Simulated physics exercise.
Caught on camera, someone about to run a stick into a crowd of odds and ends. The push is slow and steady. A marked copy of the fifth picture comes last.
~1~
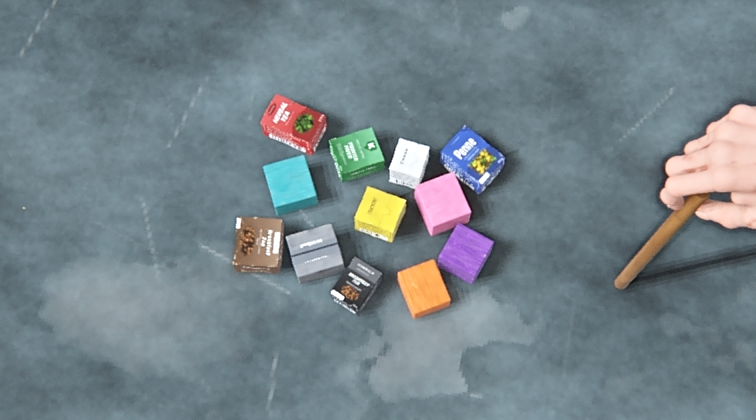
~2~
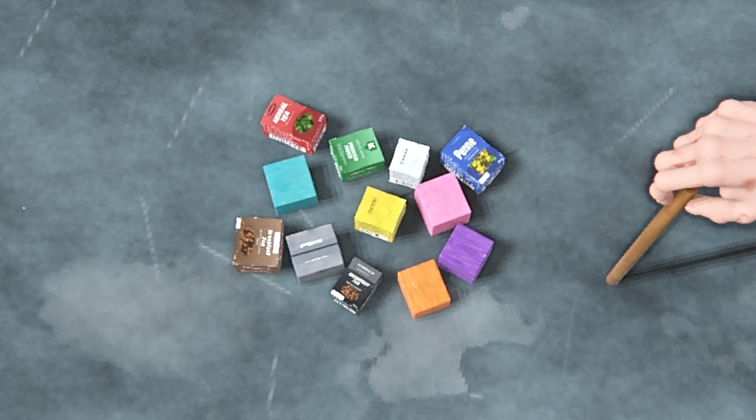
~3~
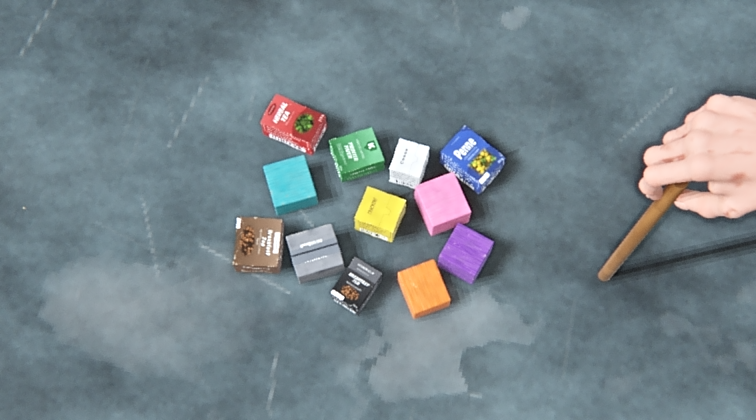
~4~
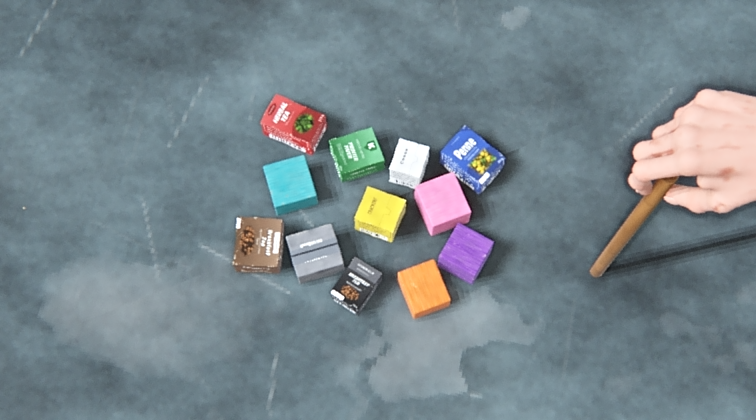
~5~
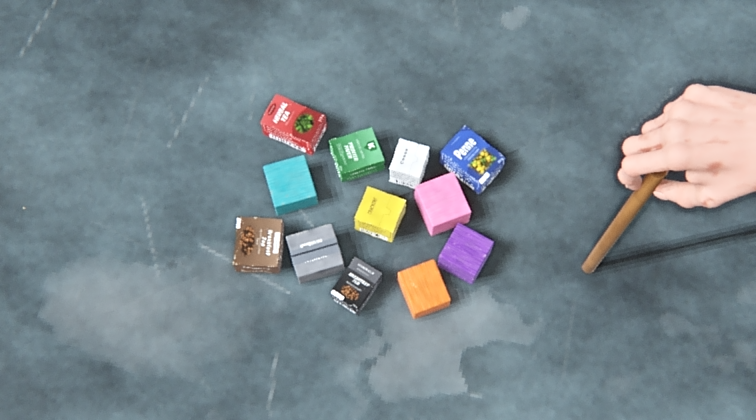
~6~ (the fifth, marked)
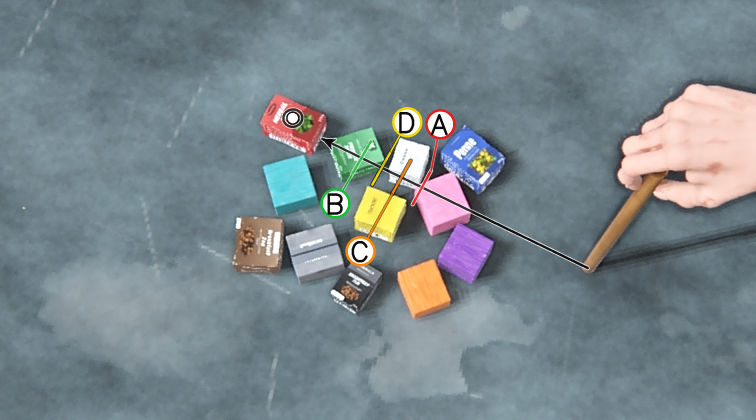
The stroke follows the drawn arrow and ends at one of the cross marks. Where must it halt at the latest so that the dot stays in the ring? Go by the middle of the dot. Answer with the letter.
The farthest safe stop is B.
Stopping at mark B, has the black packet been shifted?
No.
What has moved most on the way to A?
The pink block.
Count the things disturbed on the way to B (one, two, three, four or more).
It has moved four or more.
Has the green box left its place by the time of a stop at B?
By then, yes.
On the marked copy, A at (422, 187); B at (361, 158); C at (401, 177); D at (382, 168); the arrow from (588, 268) to (322, 139); the white dot at (293, 119).
With B. Early on, foot of the stick (504, 228).
Further on, foot of the stick (423, 188); pink block (413, 210); yellow packet (365, 223).
At the end, foot of the stick (361, 158); white packet (389, 139); pink block (411, 210); the dot is still in its ring.
As for the rest, A keeps the dot in but is short; C keeps the dot in but is short; D keeps the dot in but is short.
